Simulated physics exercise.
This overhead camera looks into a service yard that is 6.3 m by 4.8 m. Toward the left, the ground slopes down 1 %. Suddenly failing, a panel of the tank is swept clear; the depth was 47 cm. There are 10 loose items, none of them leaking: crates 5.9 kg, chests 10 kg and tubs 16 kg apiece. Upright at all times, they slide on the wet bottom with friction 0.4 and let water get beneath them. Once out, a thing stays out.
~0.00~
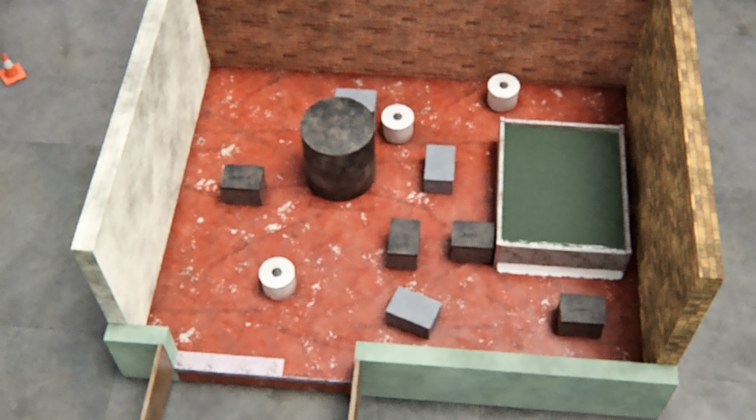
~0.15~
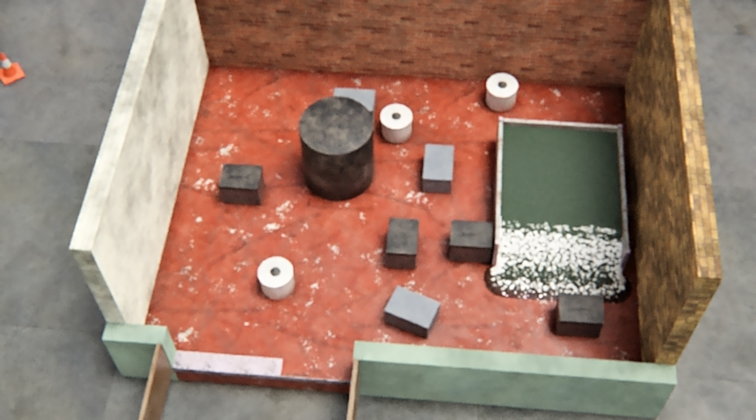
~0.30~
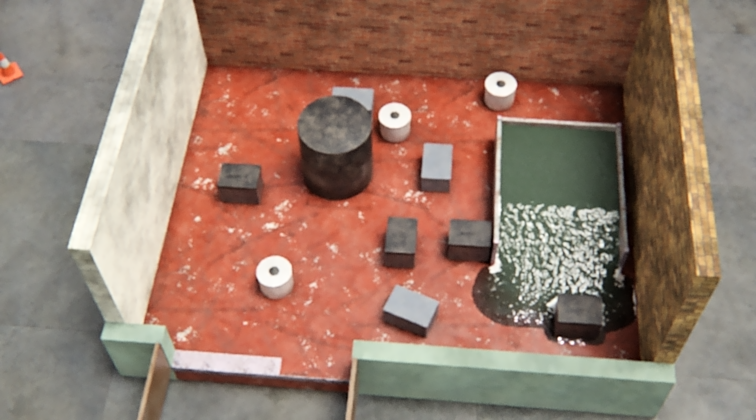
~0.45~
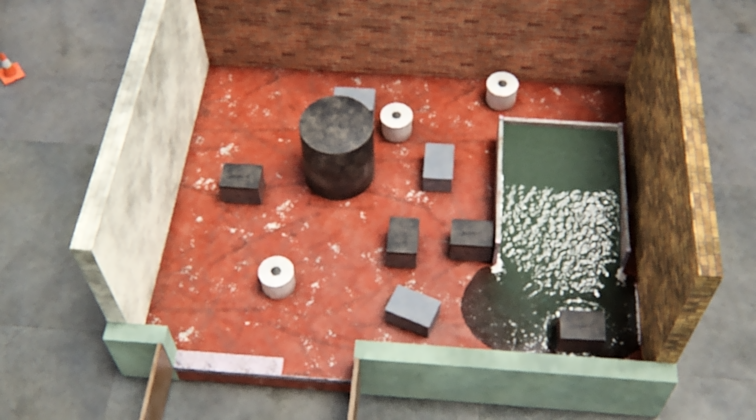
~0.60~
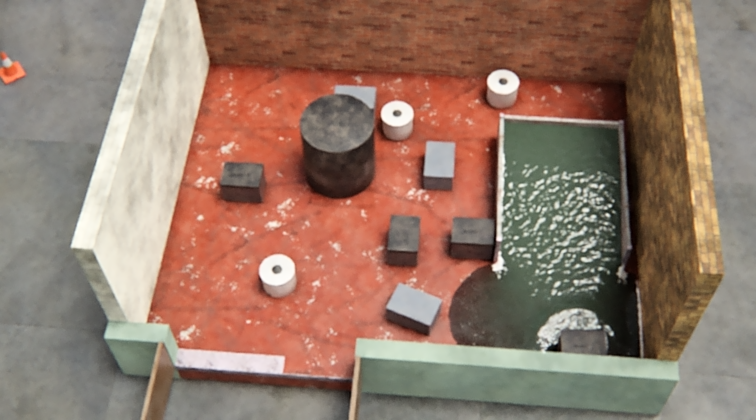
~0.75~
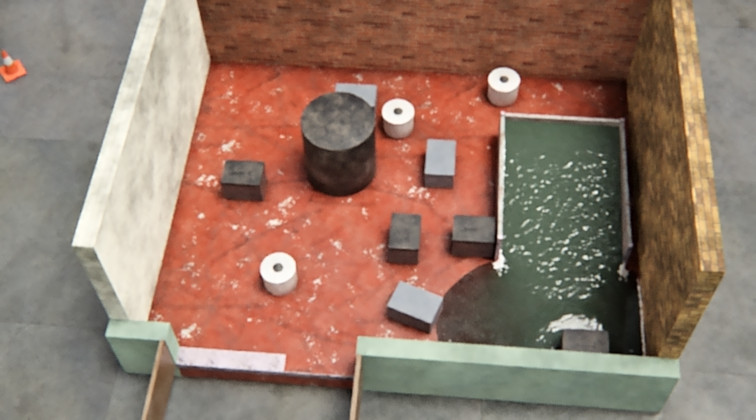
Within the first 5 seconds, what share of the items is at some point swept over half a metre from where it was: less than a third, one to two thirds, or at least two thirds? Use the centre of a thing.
It is a third up to two thirds.
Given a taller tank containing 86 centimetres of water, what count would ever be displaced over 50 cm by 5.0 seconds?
The count would be 5.
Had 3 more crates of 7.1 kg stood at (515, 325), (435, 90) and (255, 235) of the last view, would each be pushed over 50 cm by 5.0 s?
Going through them, I'd say exceeds it, falls short and finally exceeds it.
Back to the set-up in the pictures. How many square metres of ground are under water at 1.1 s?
I'd estimate close to 7.0 m2.
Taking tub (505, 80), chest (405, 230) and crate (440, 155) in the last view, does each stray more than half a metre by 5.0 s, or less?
One by one: Below the line; above the line; below the line.
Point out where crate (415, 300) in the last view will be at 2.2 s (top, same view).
Roughly at (388, 279).
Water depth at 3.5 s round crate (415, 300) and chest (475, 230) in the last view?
Around 4 cm and 1 cm.
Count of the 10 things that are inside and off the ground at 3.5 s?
2.
After 1.1 s 1 of 10 are over 50 cm from their spots; 1 afloat.
After 2.2 s 1 of 10 are over 50 cm from their spots; 1 afloat.
After 3.5 s 3 of 10 are over 50 cm from their spots; 2 afloat.
After 5.0 s 5 of 10 are over 50 cm from their spots, and 5 have been at some point; 2 afloat.
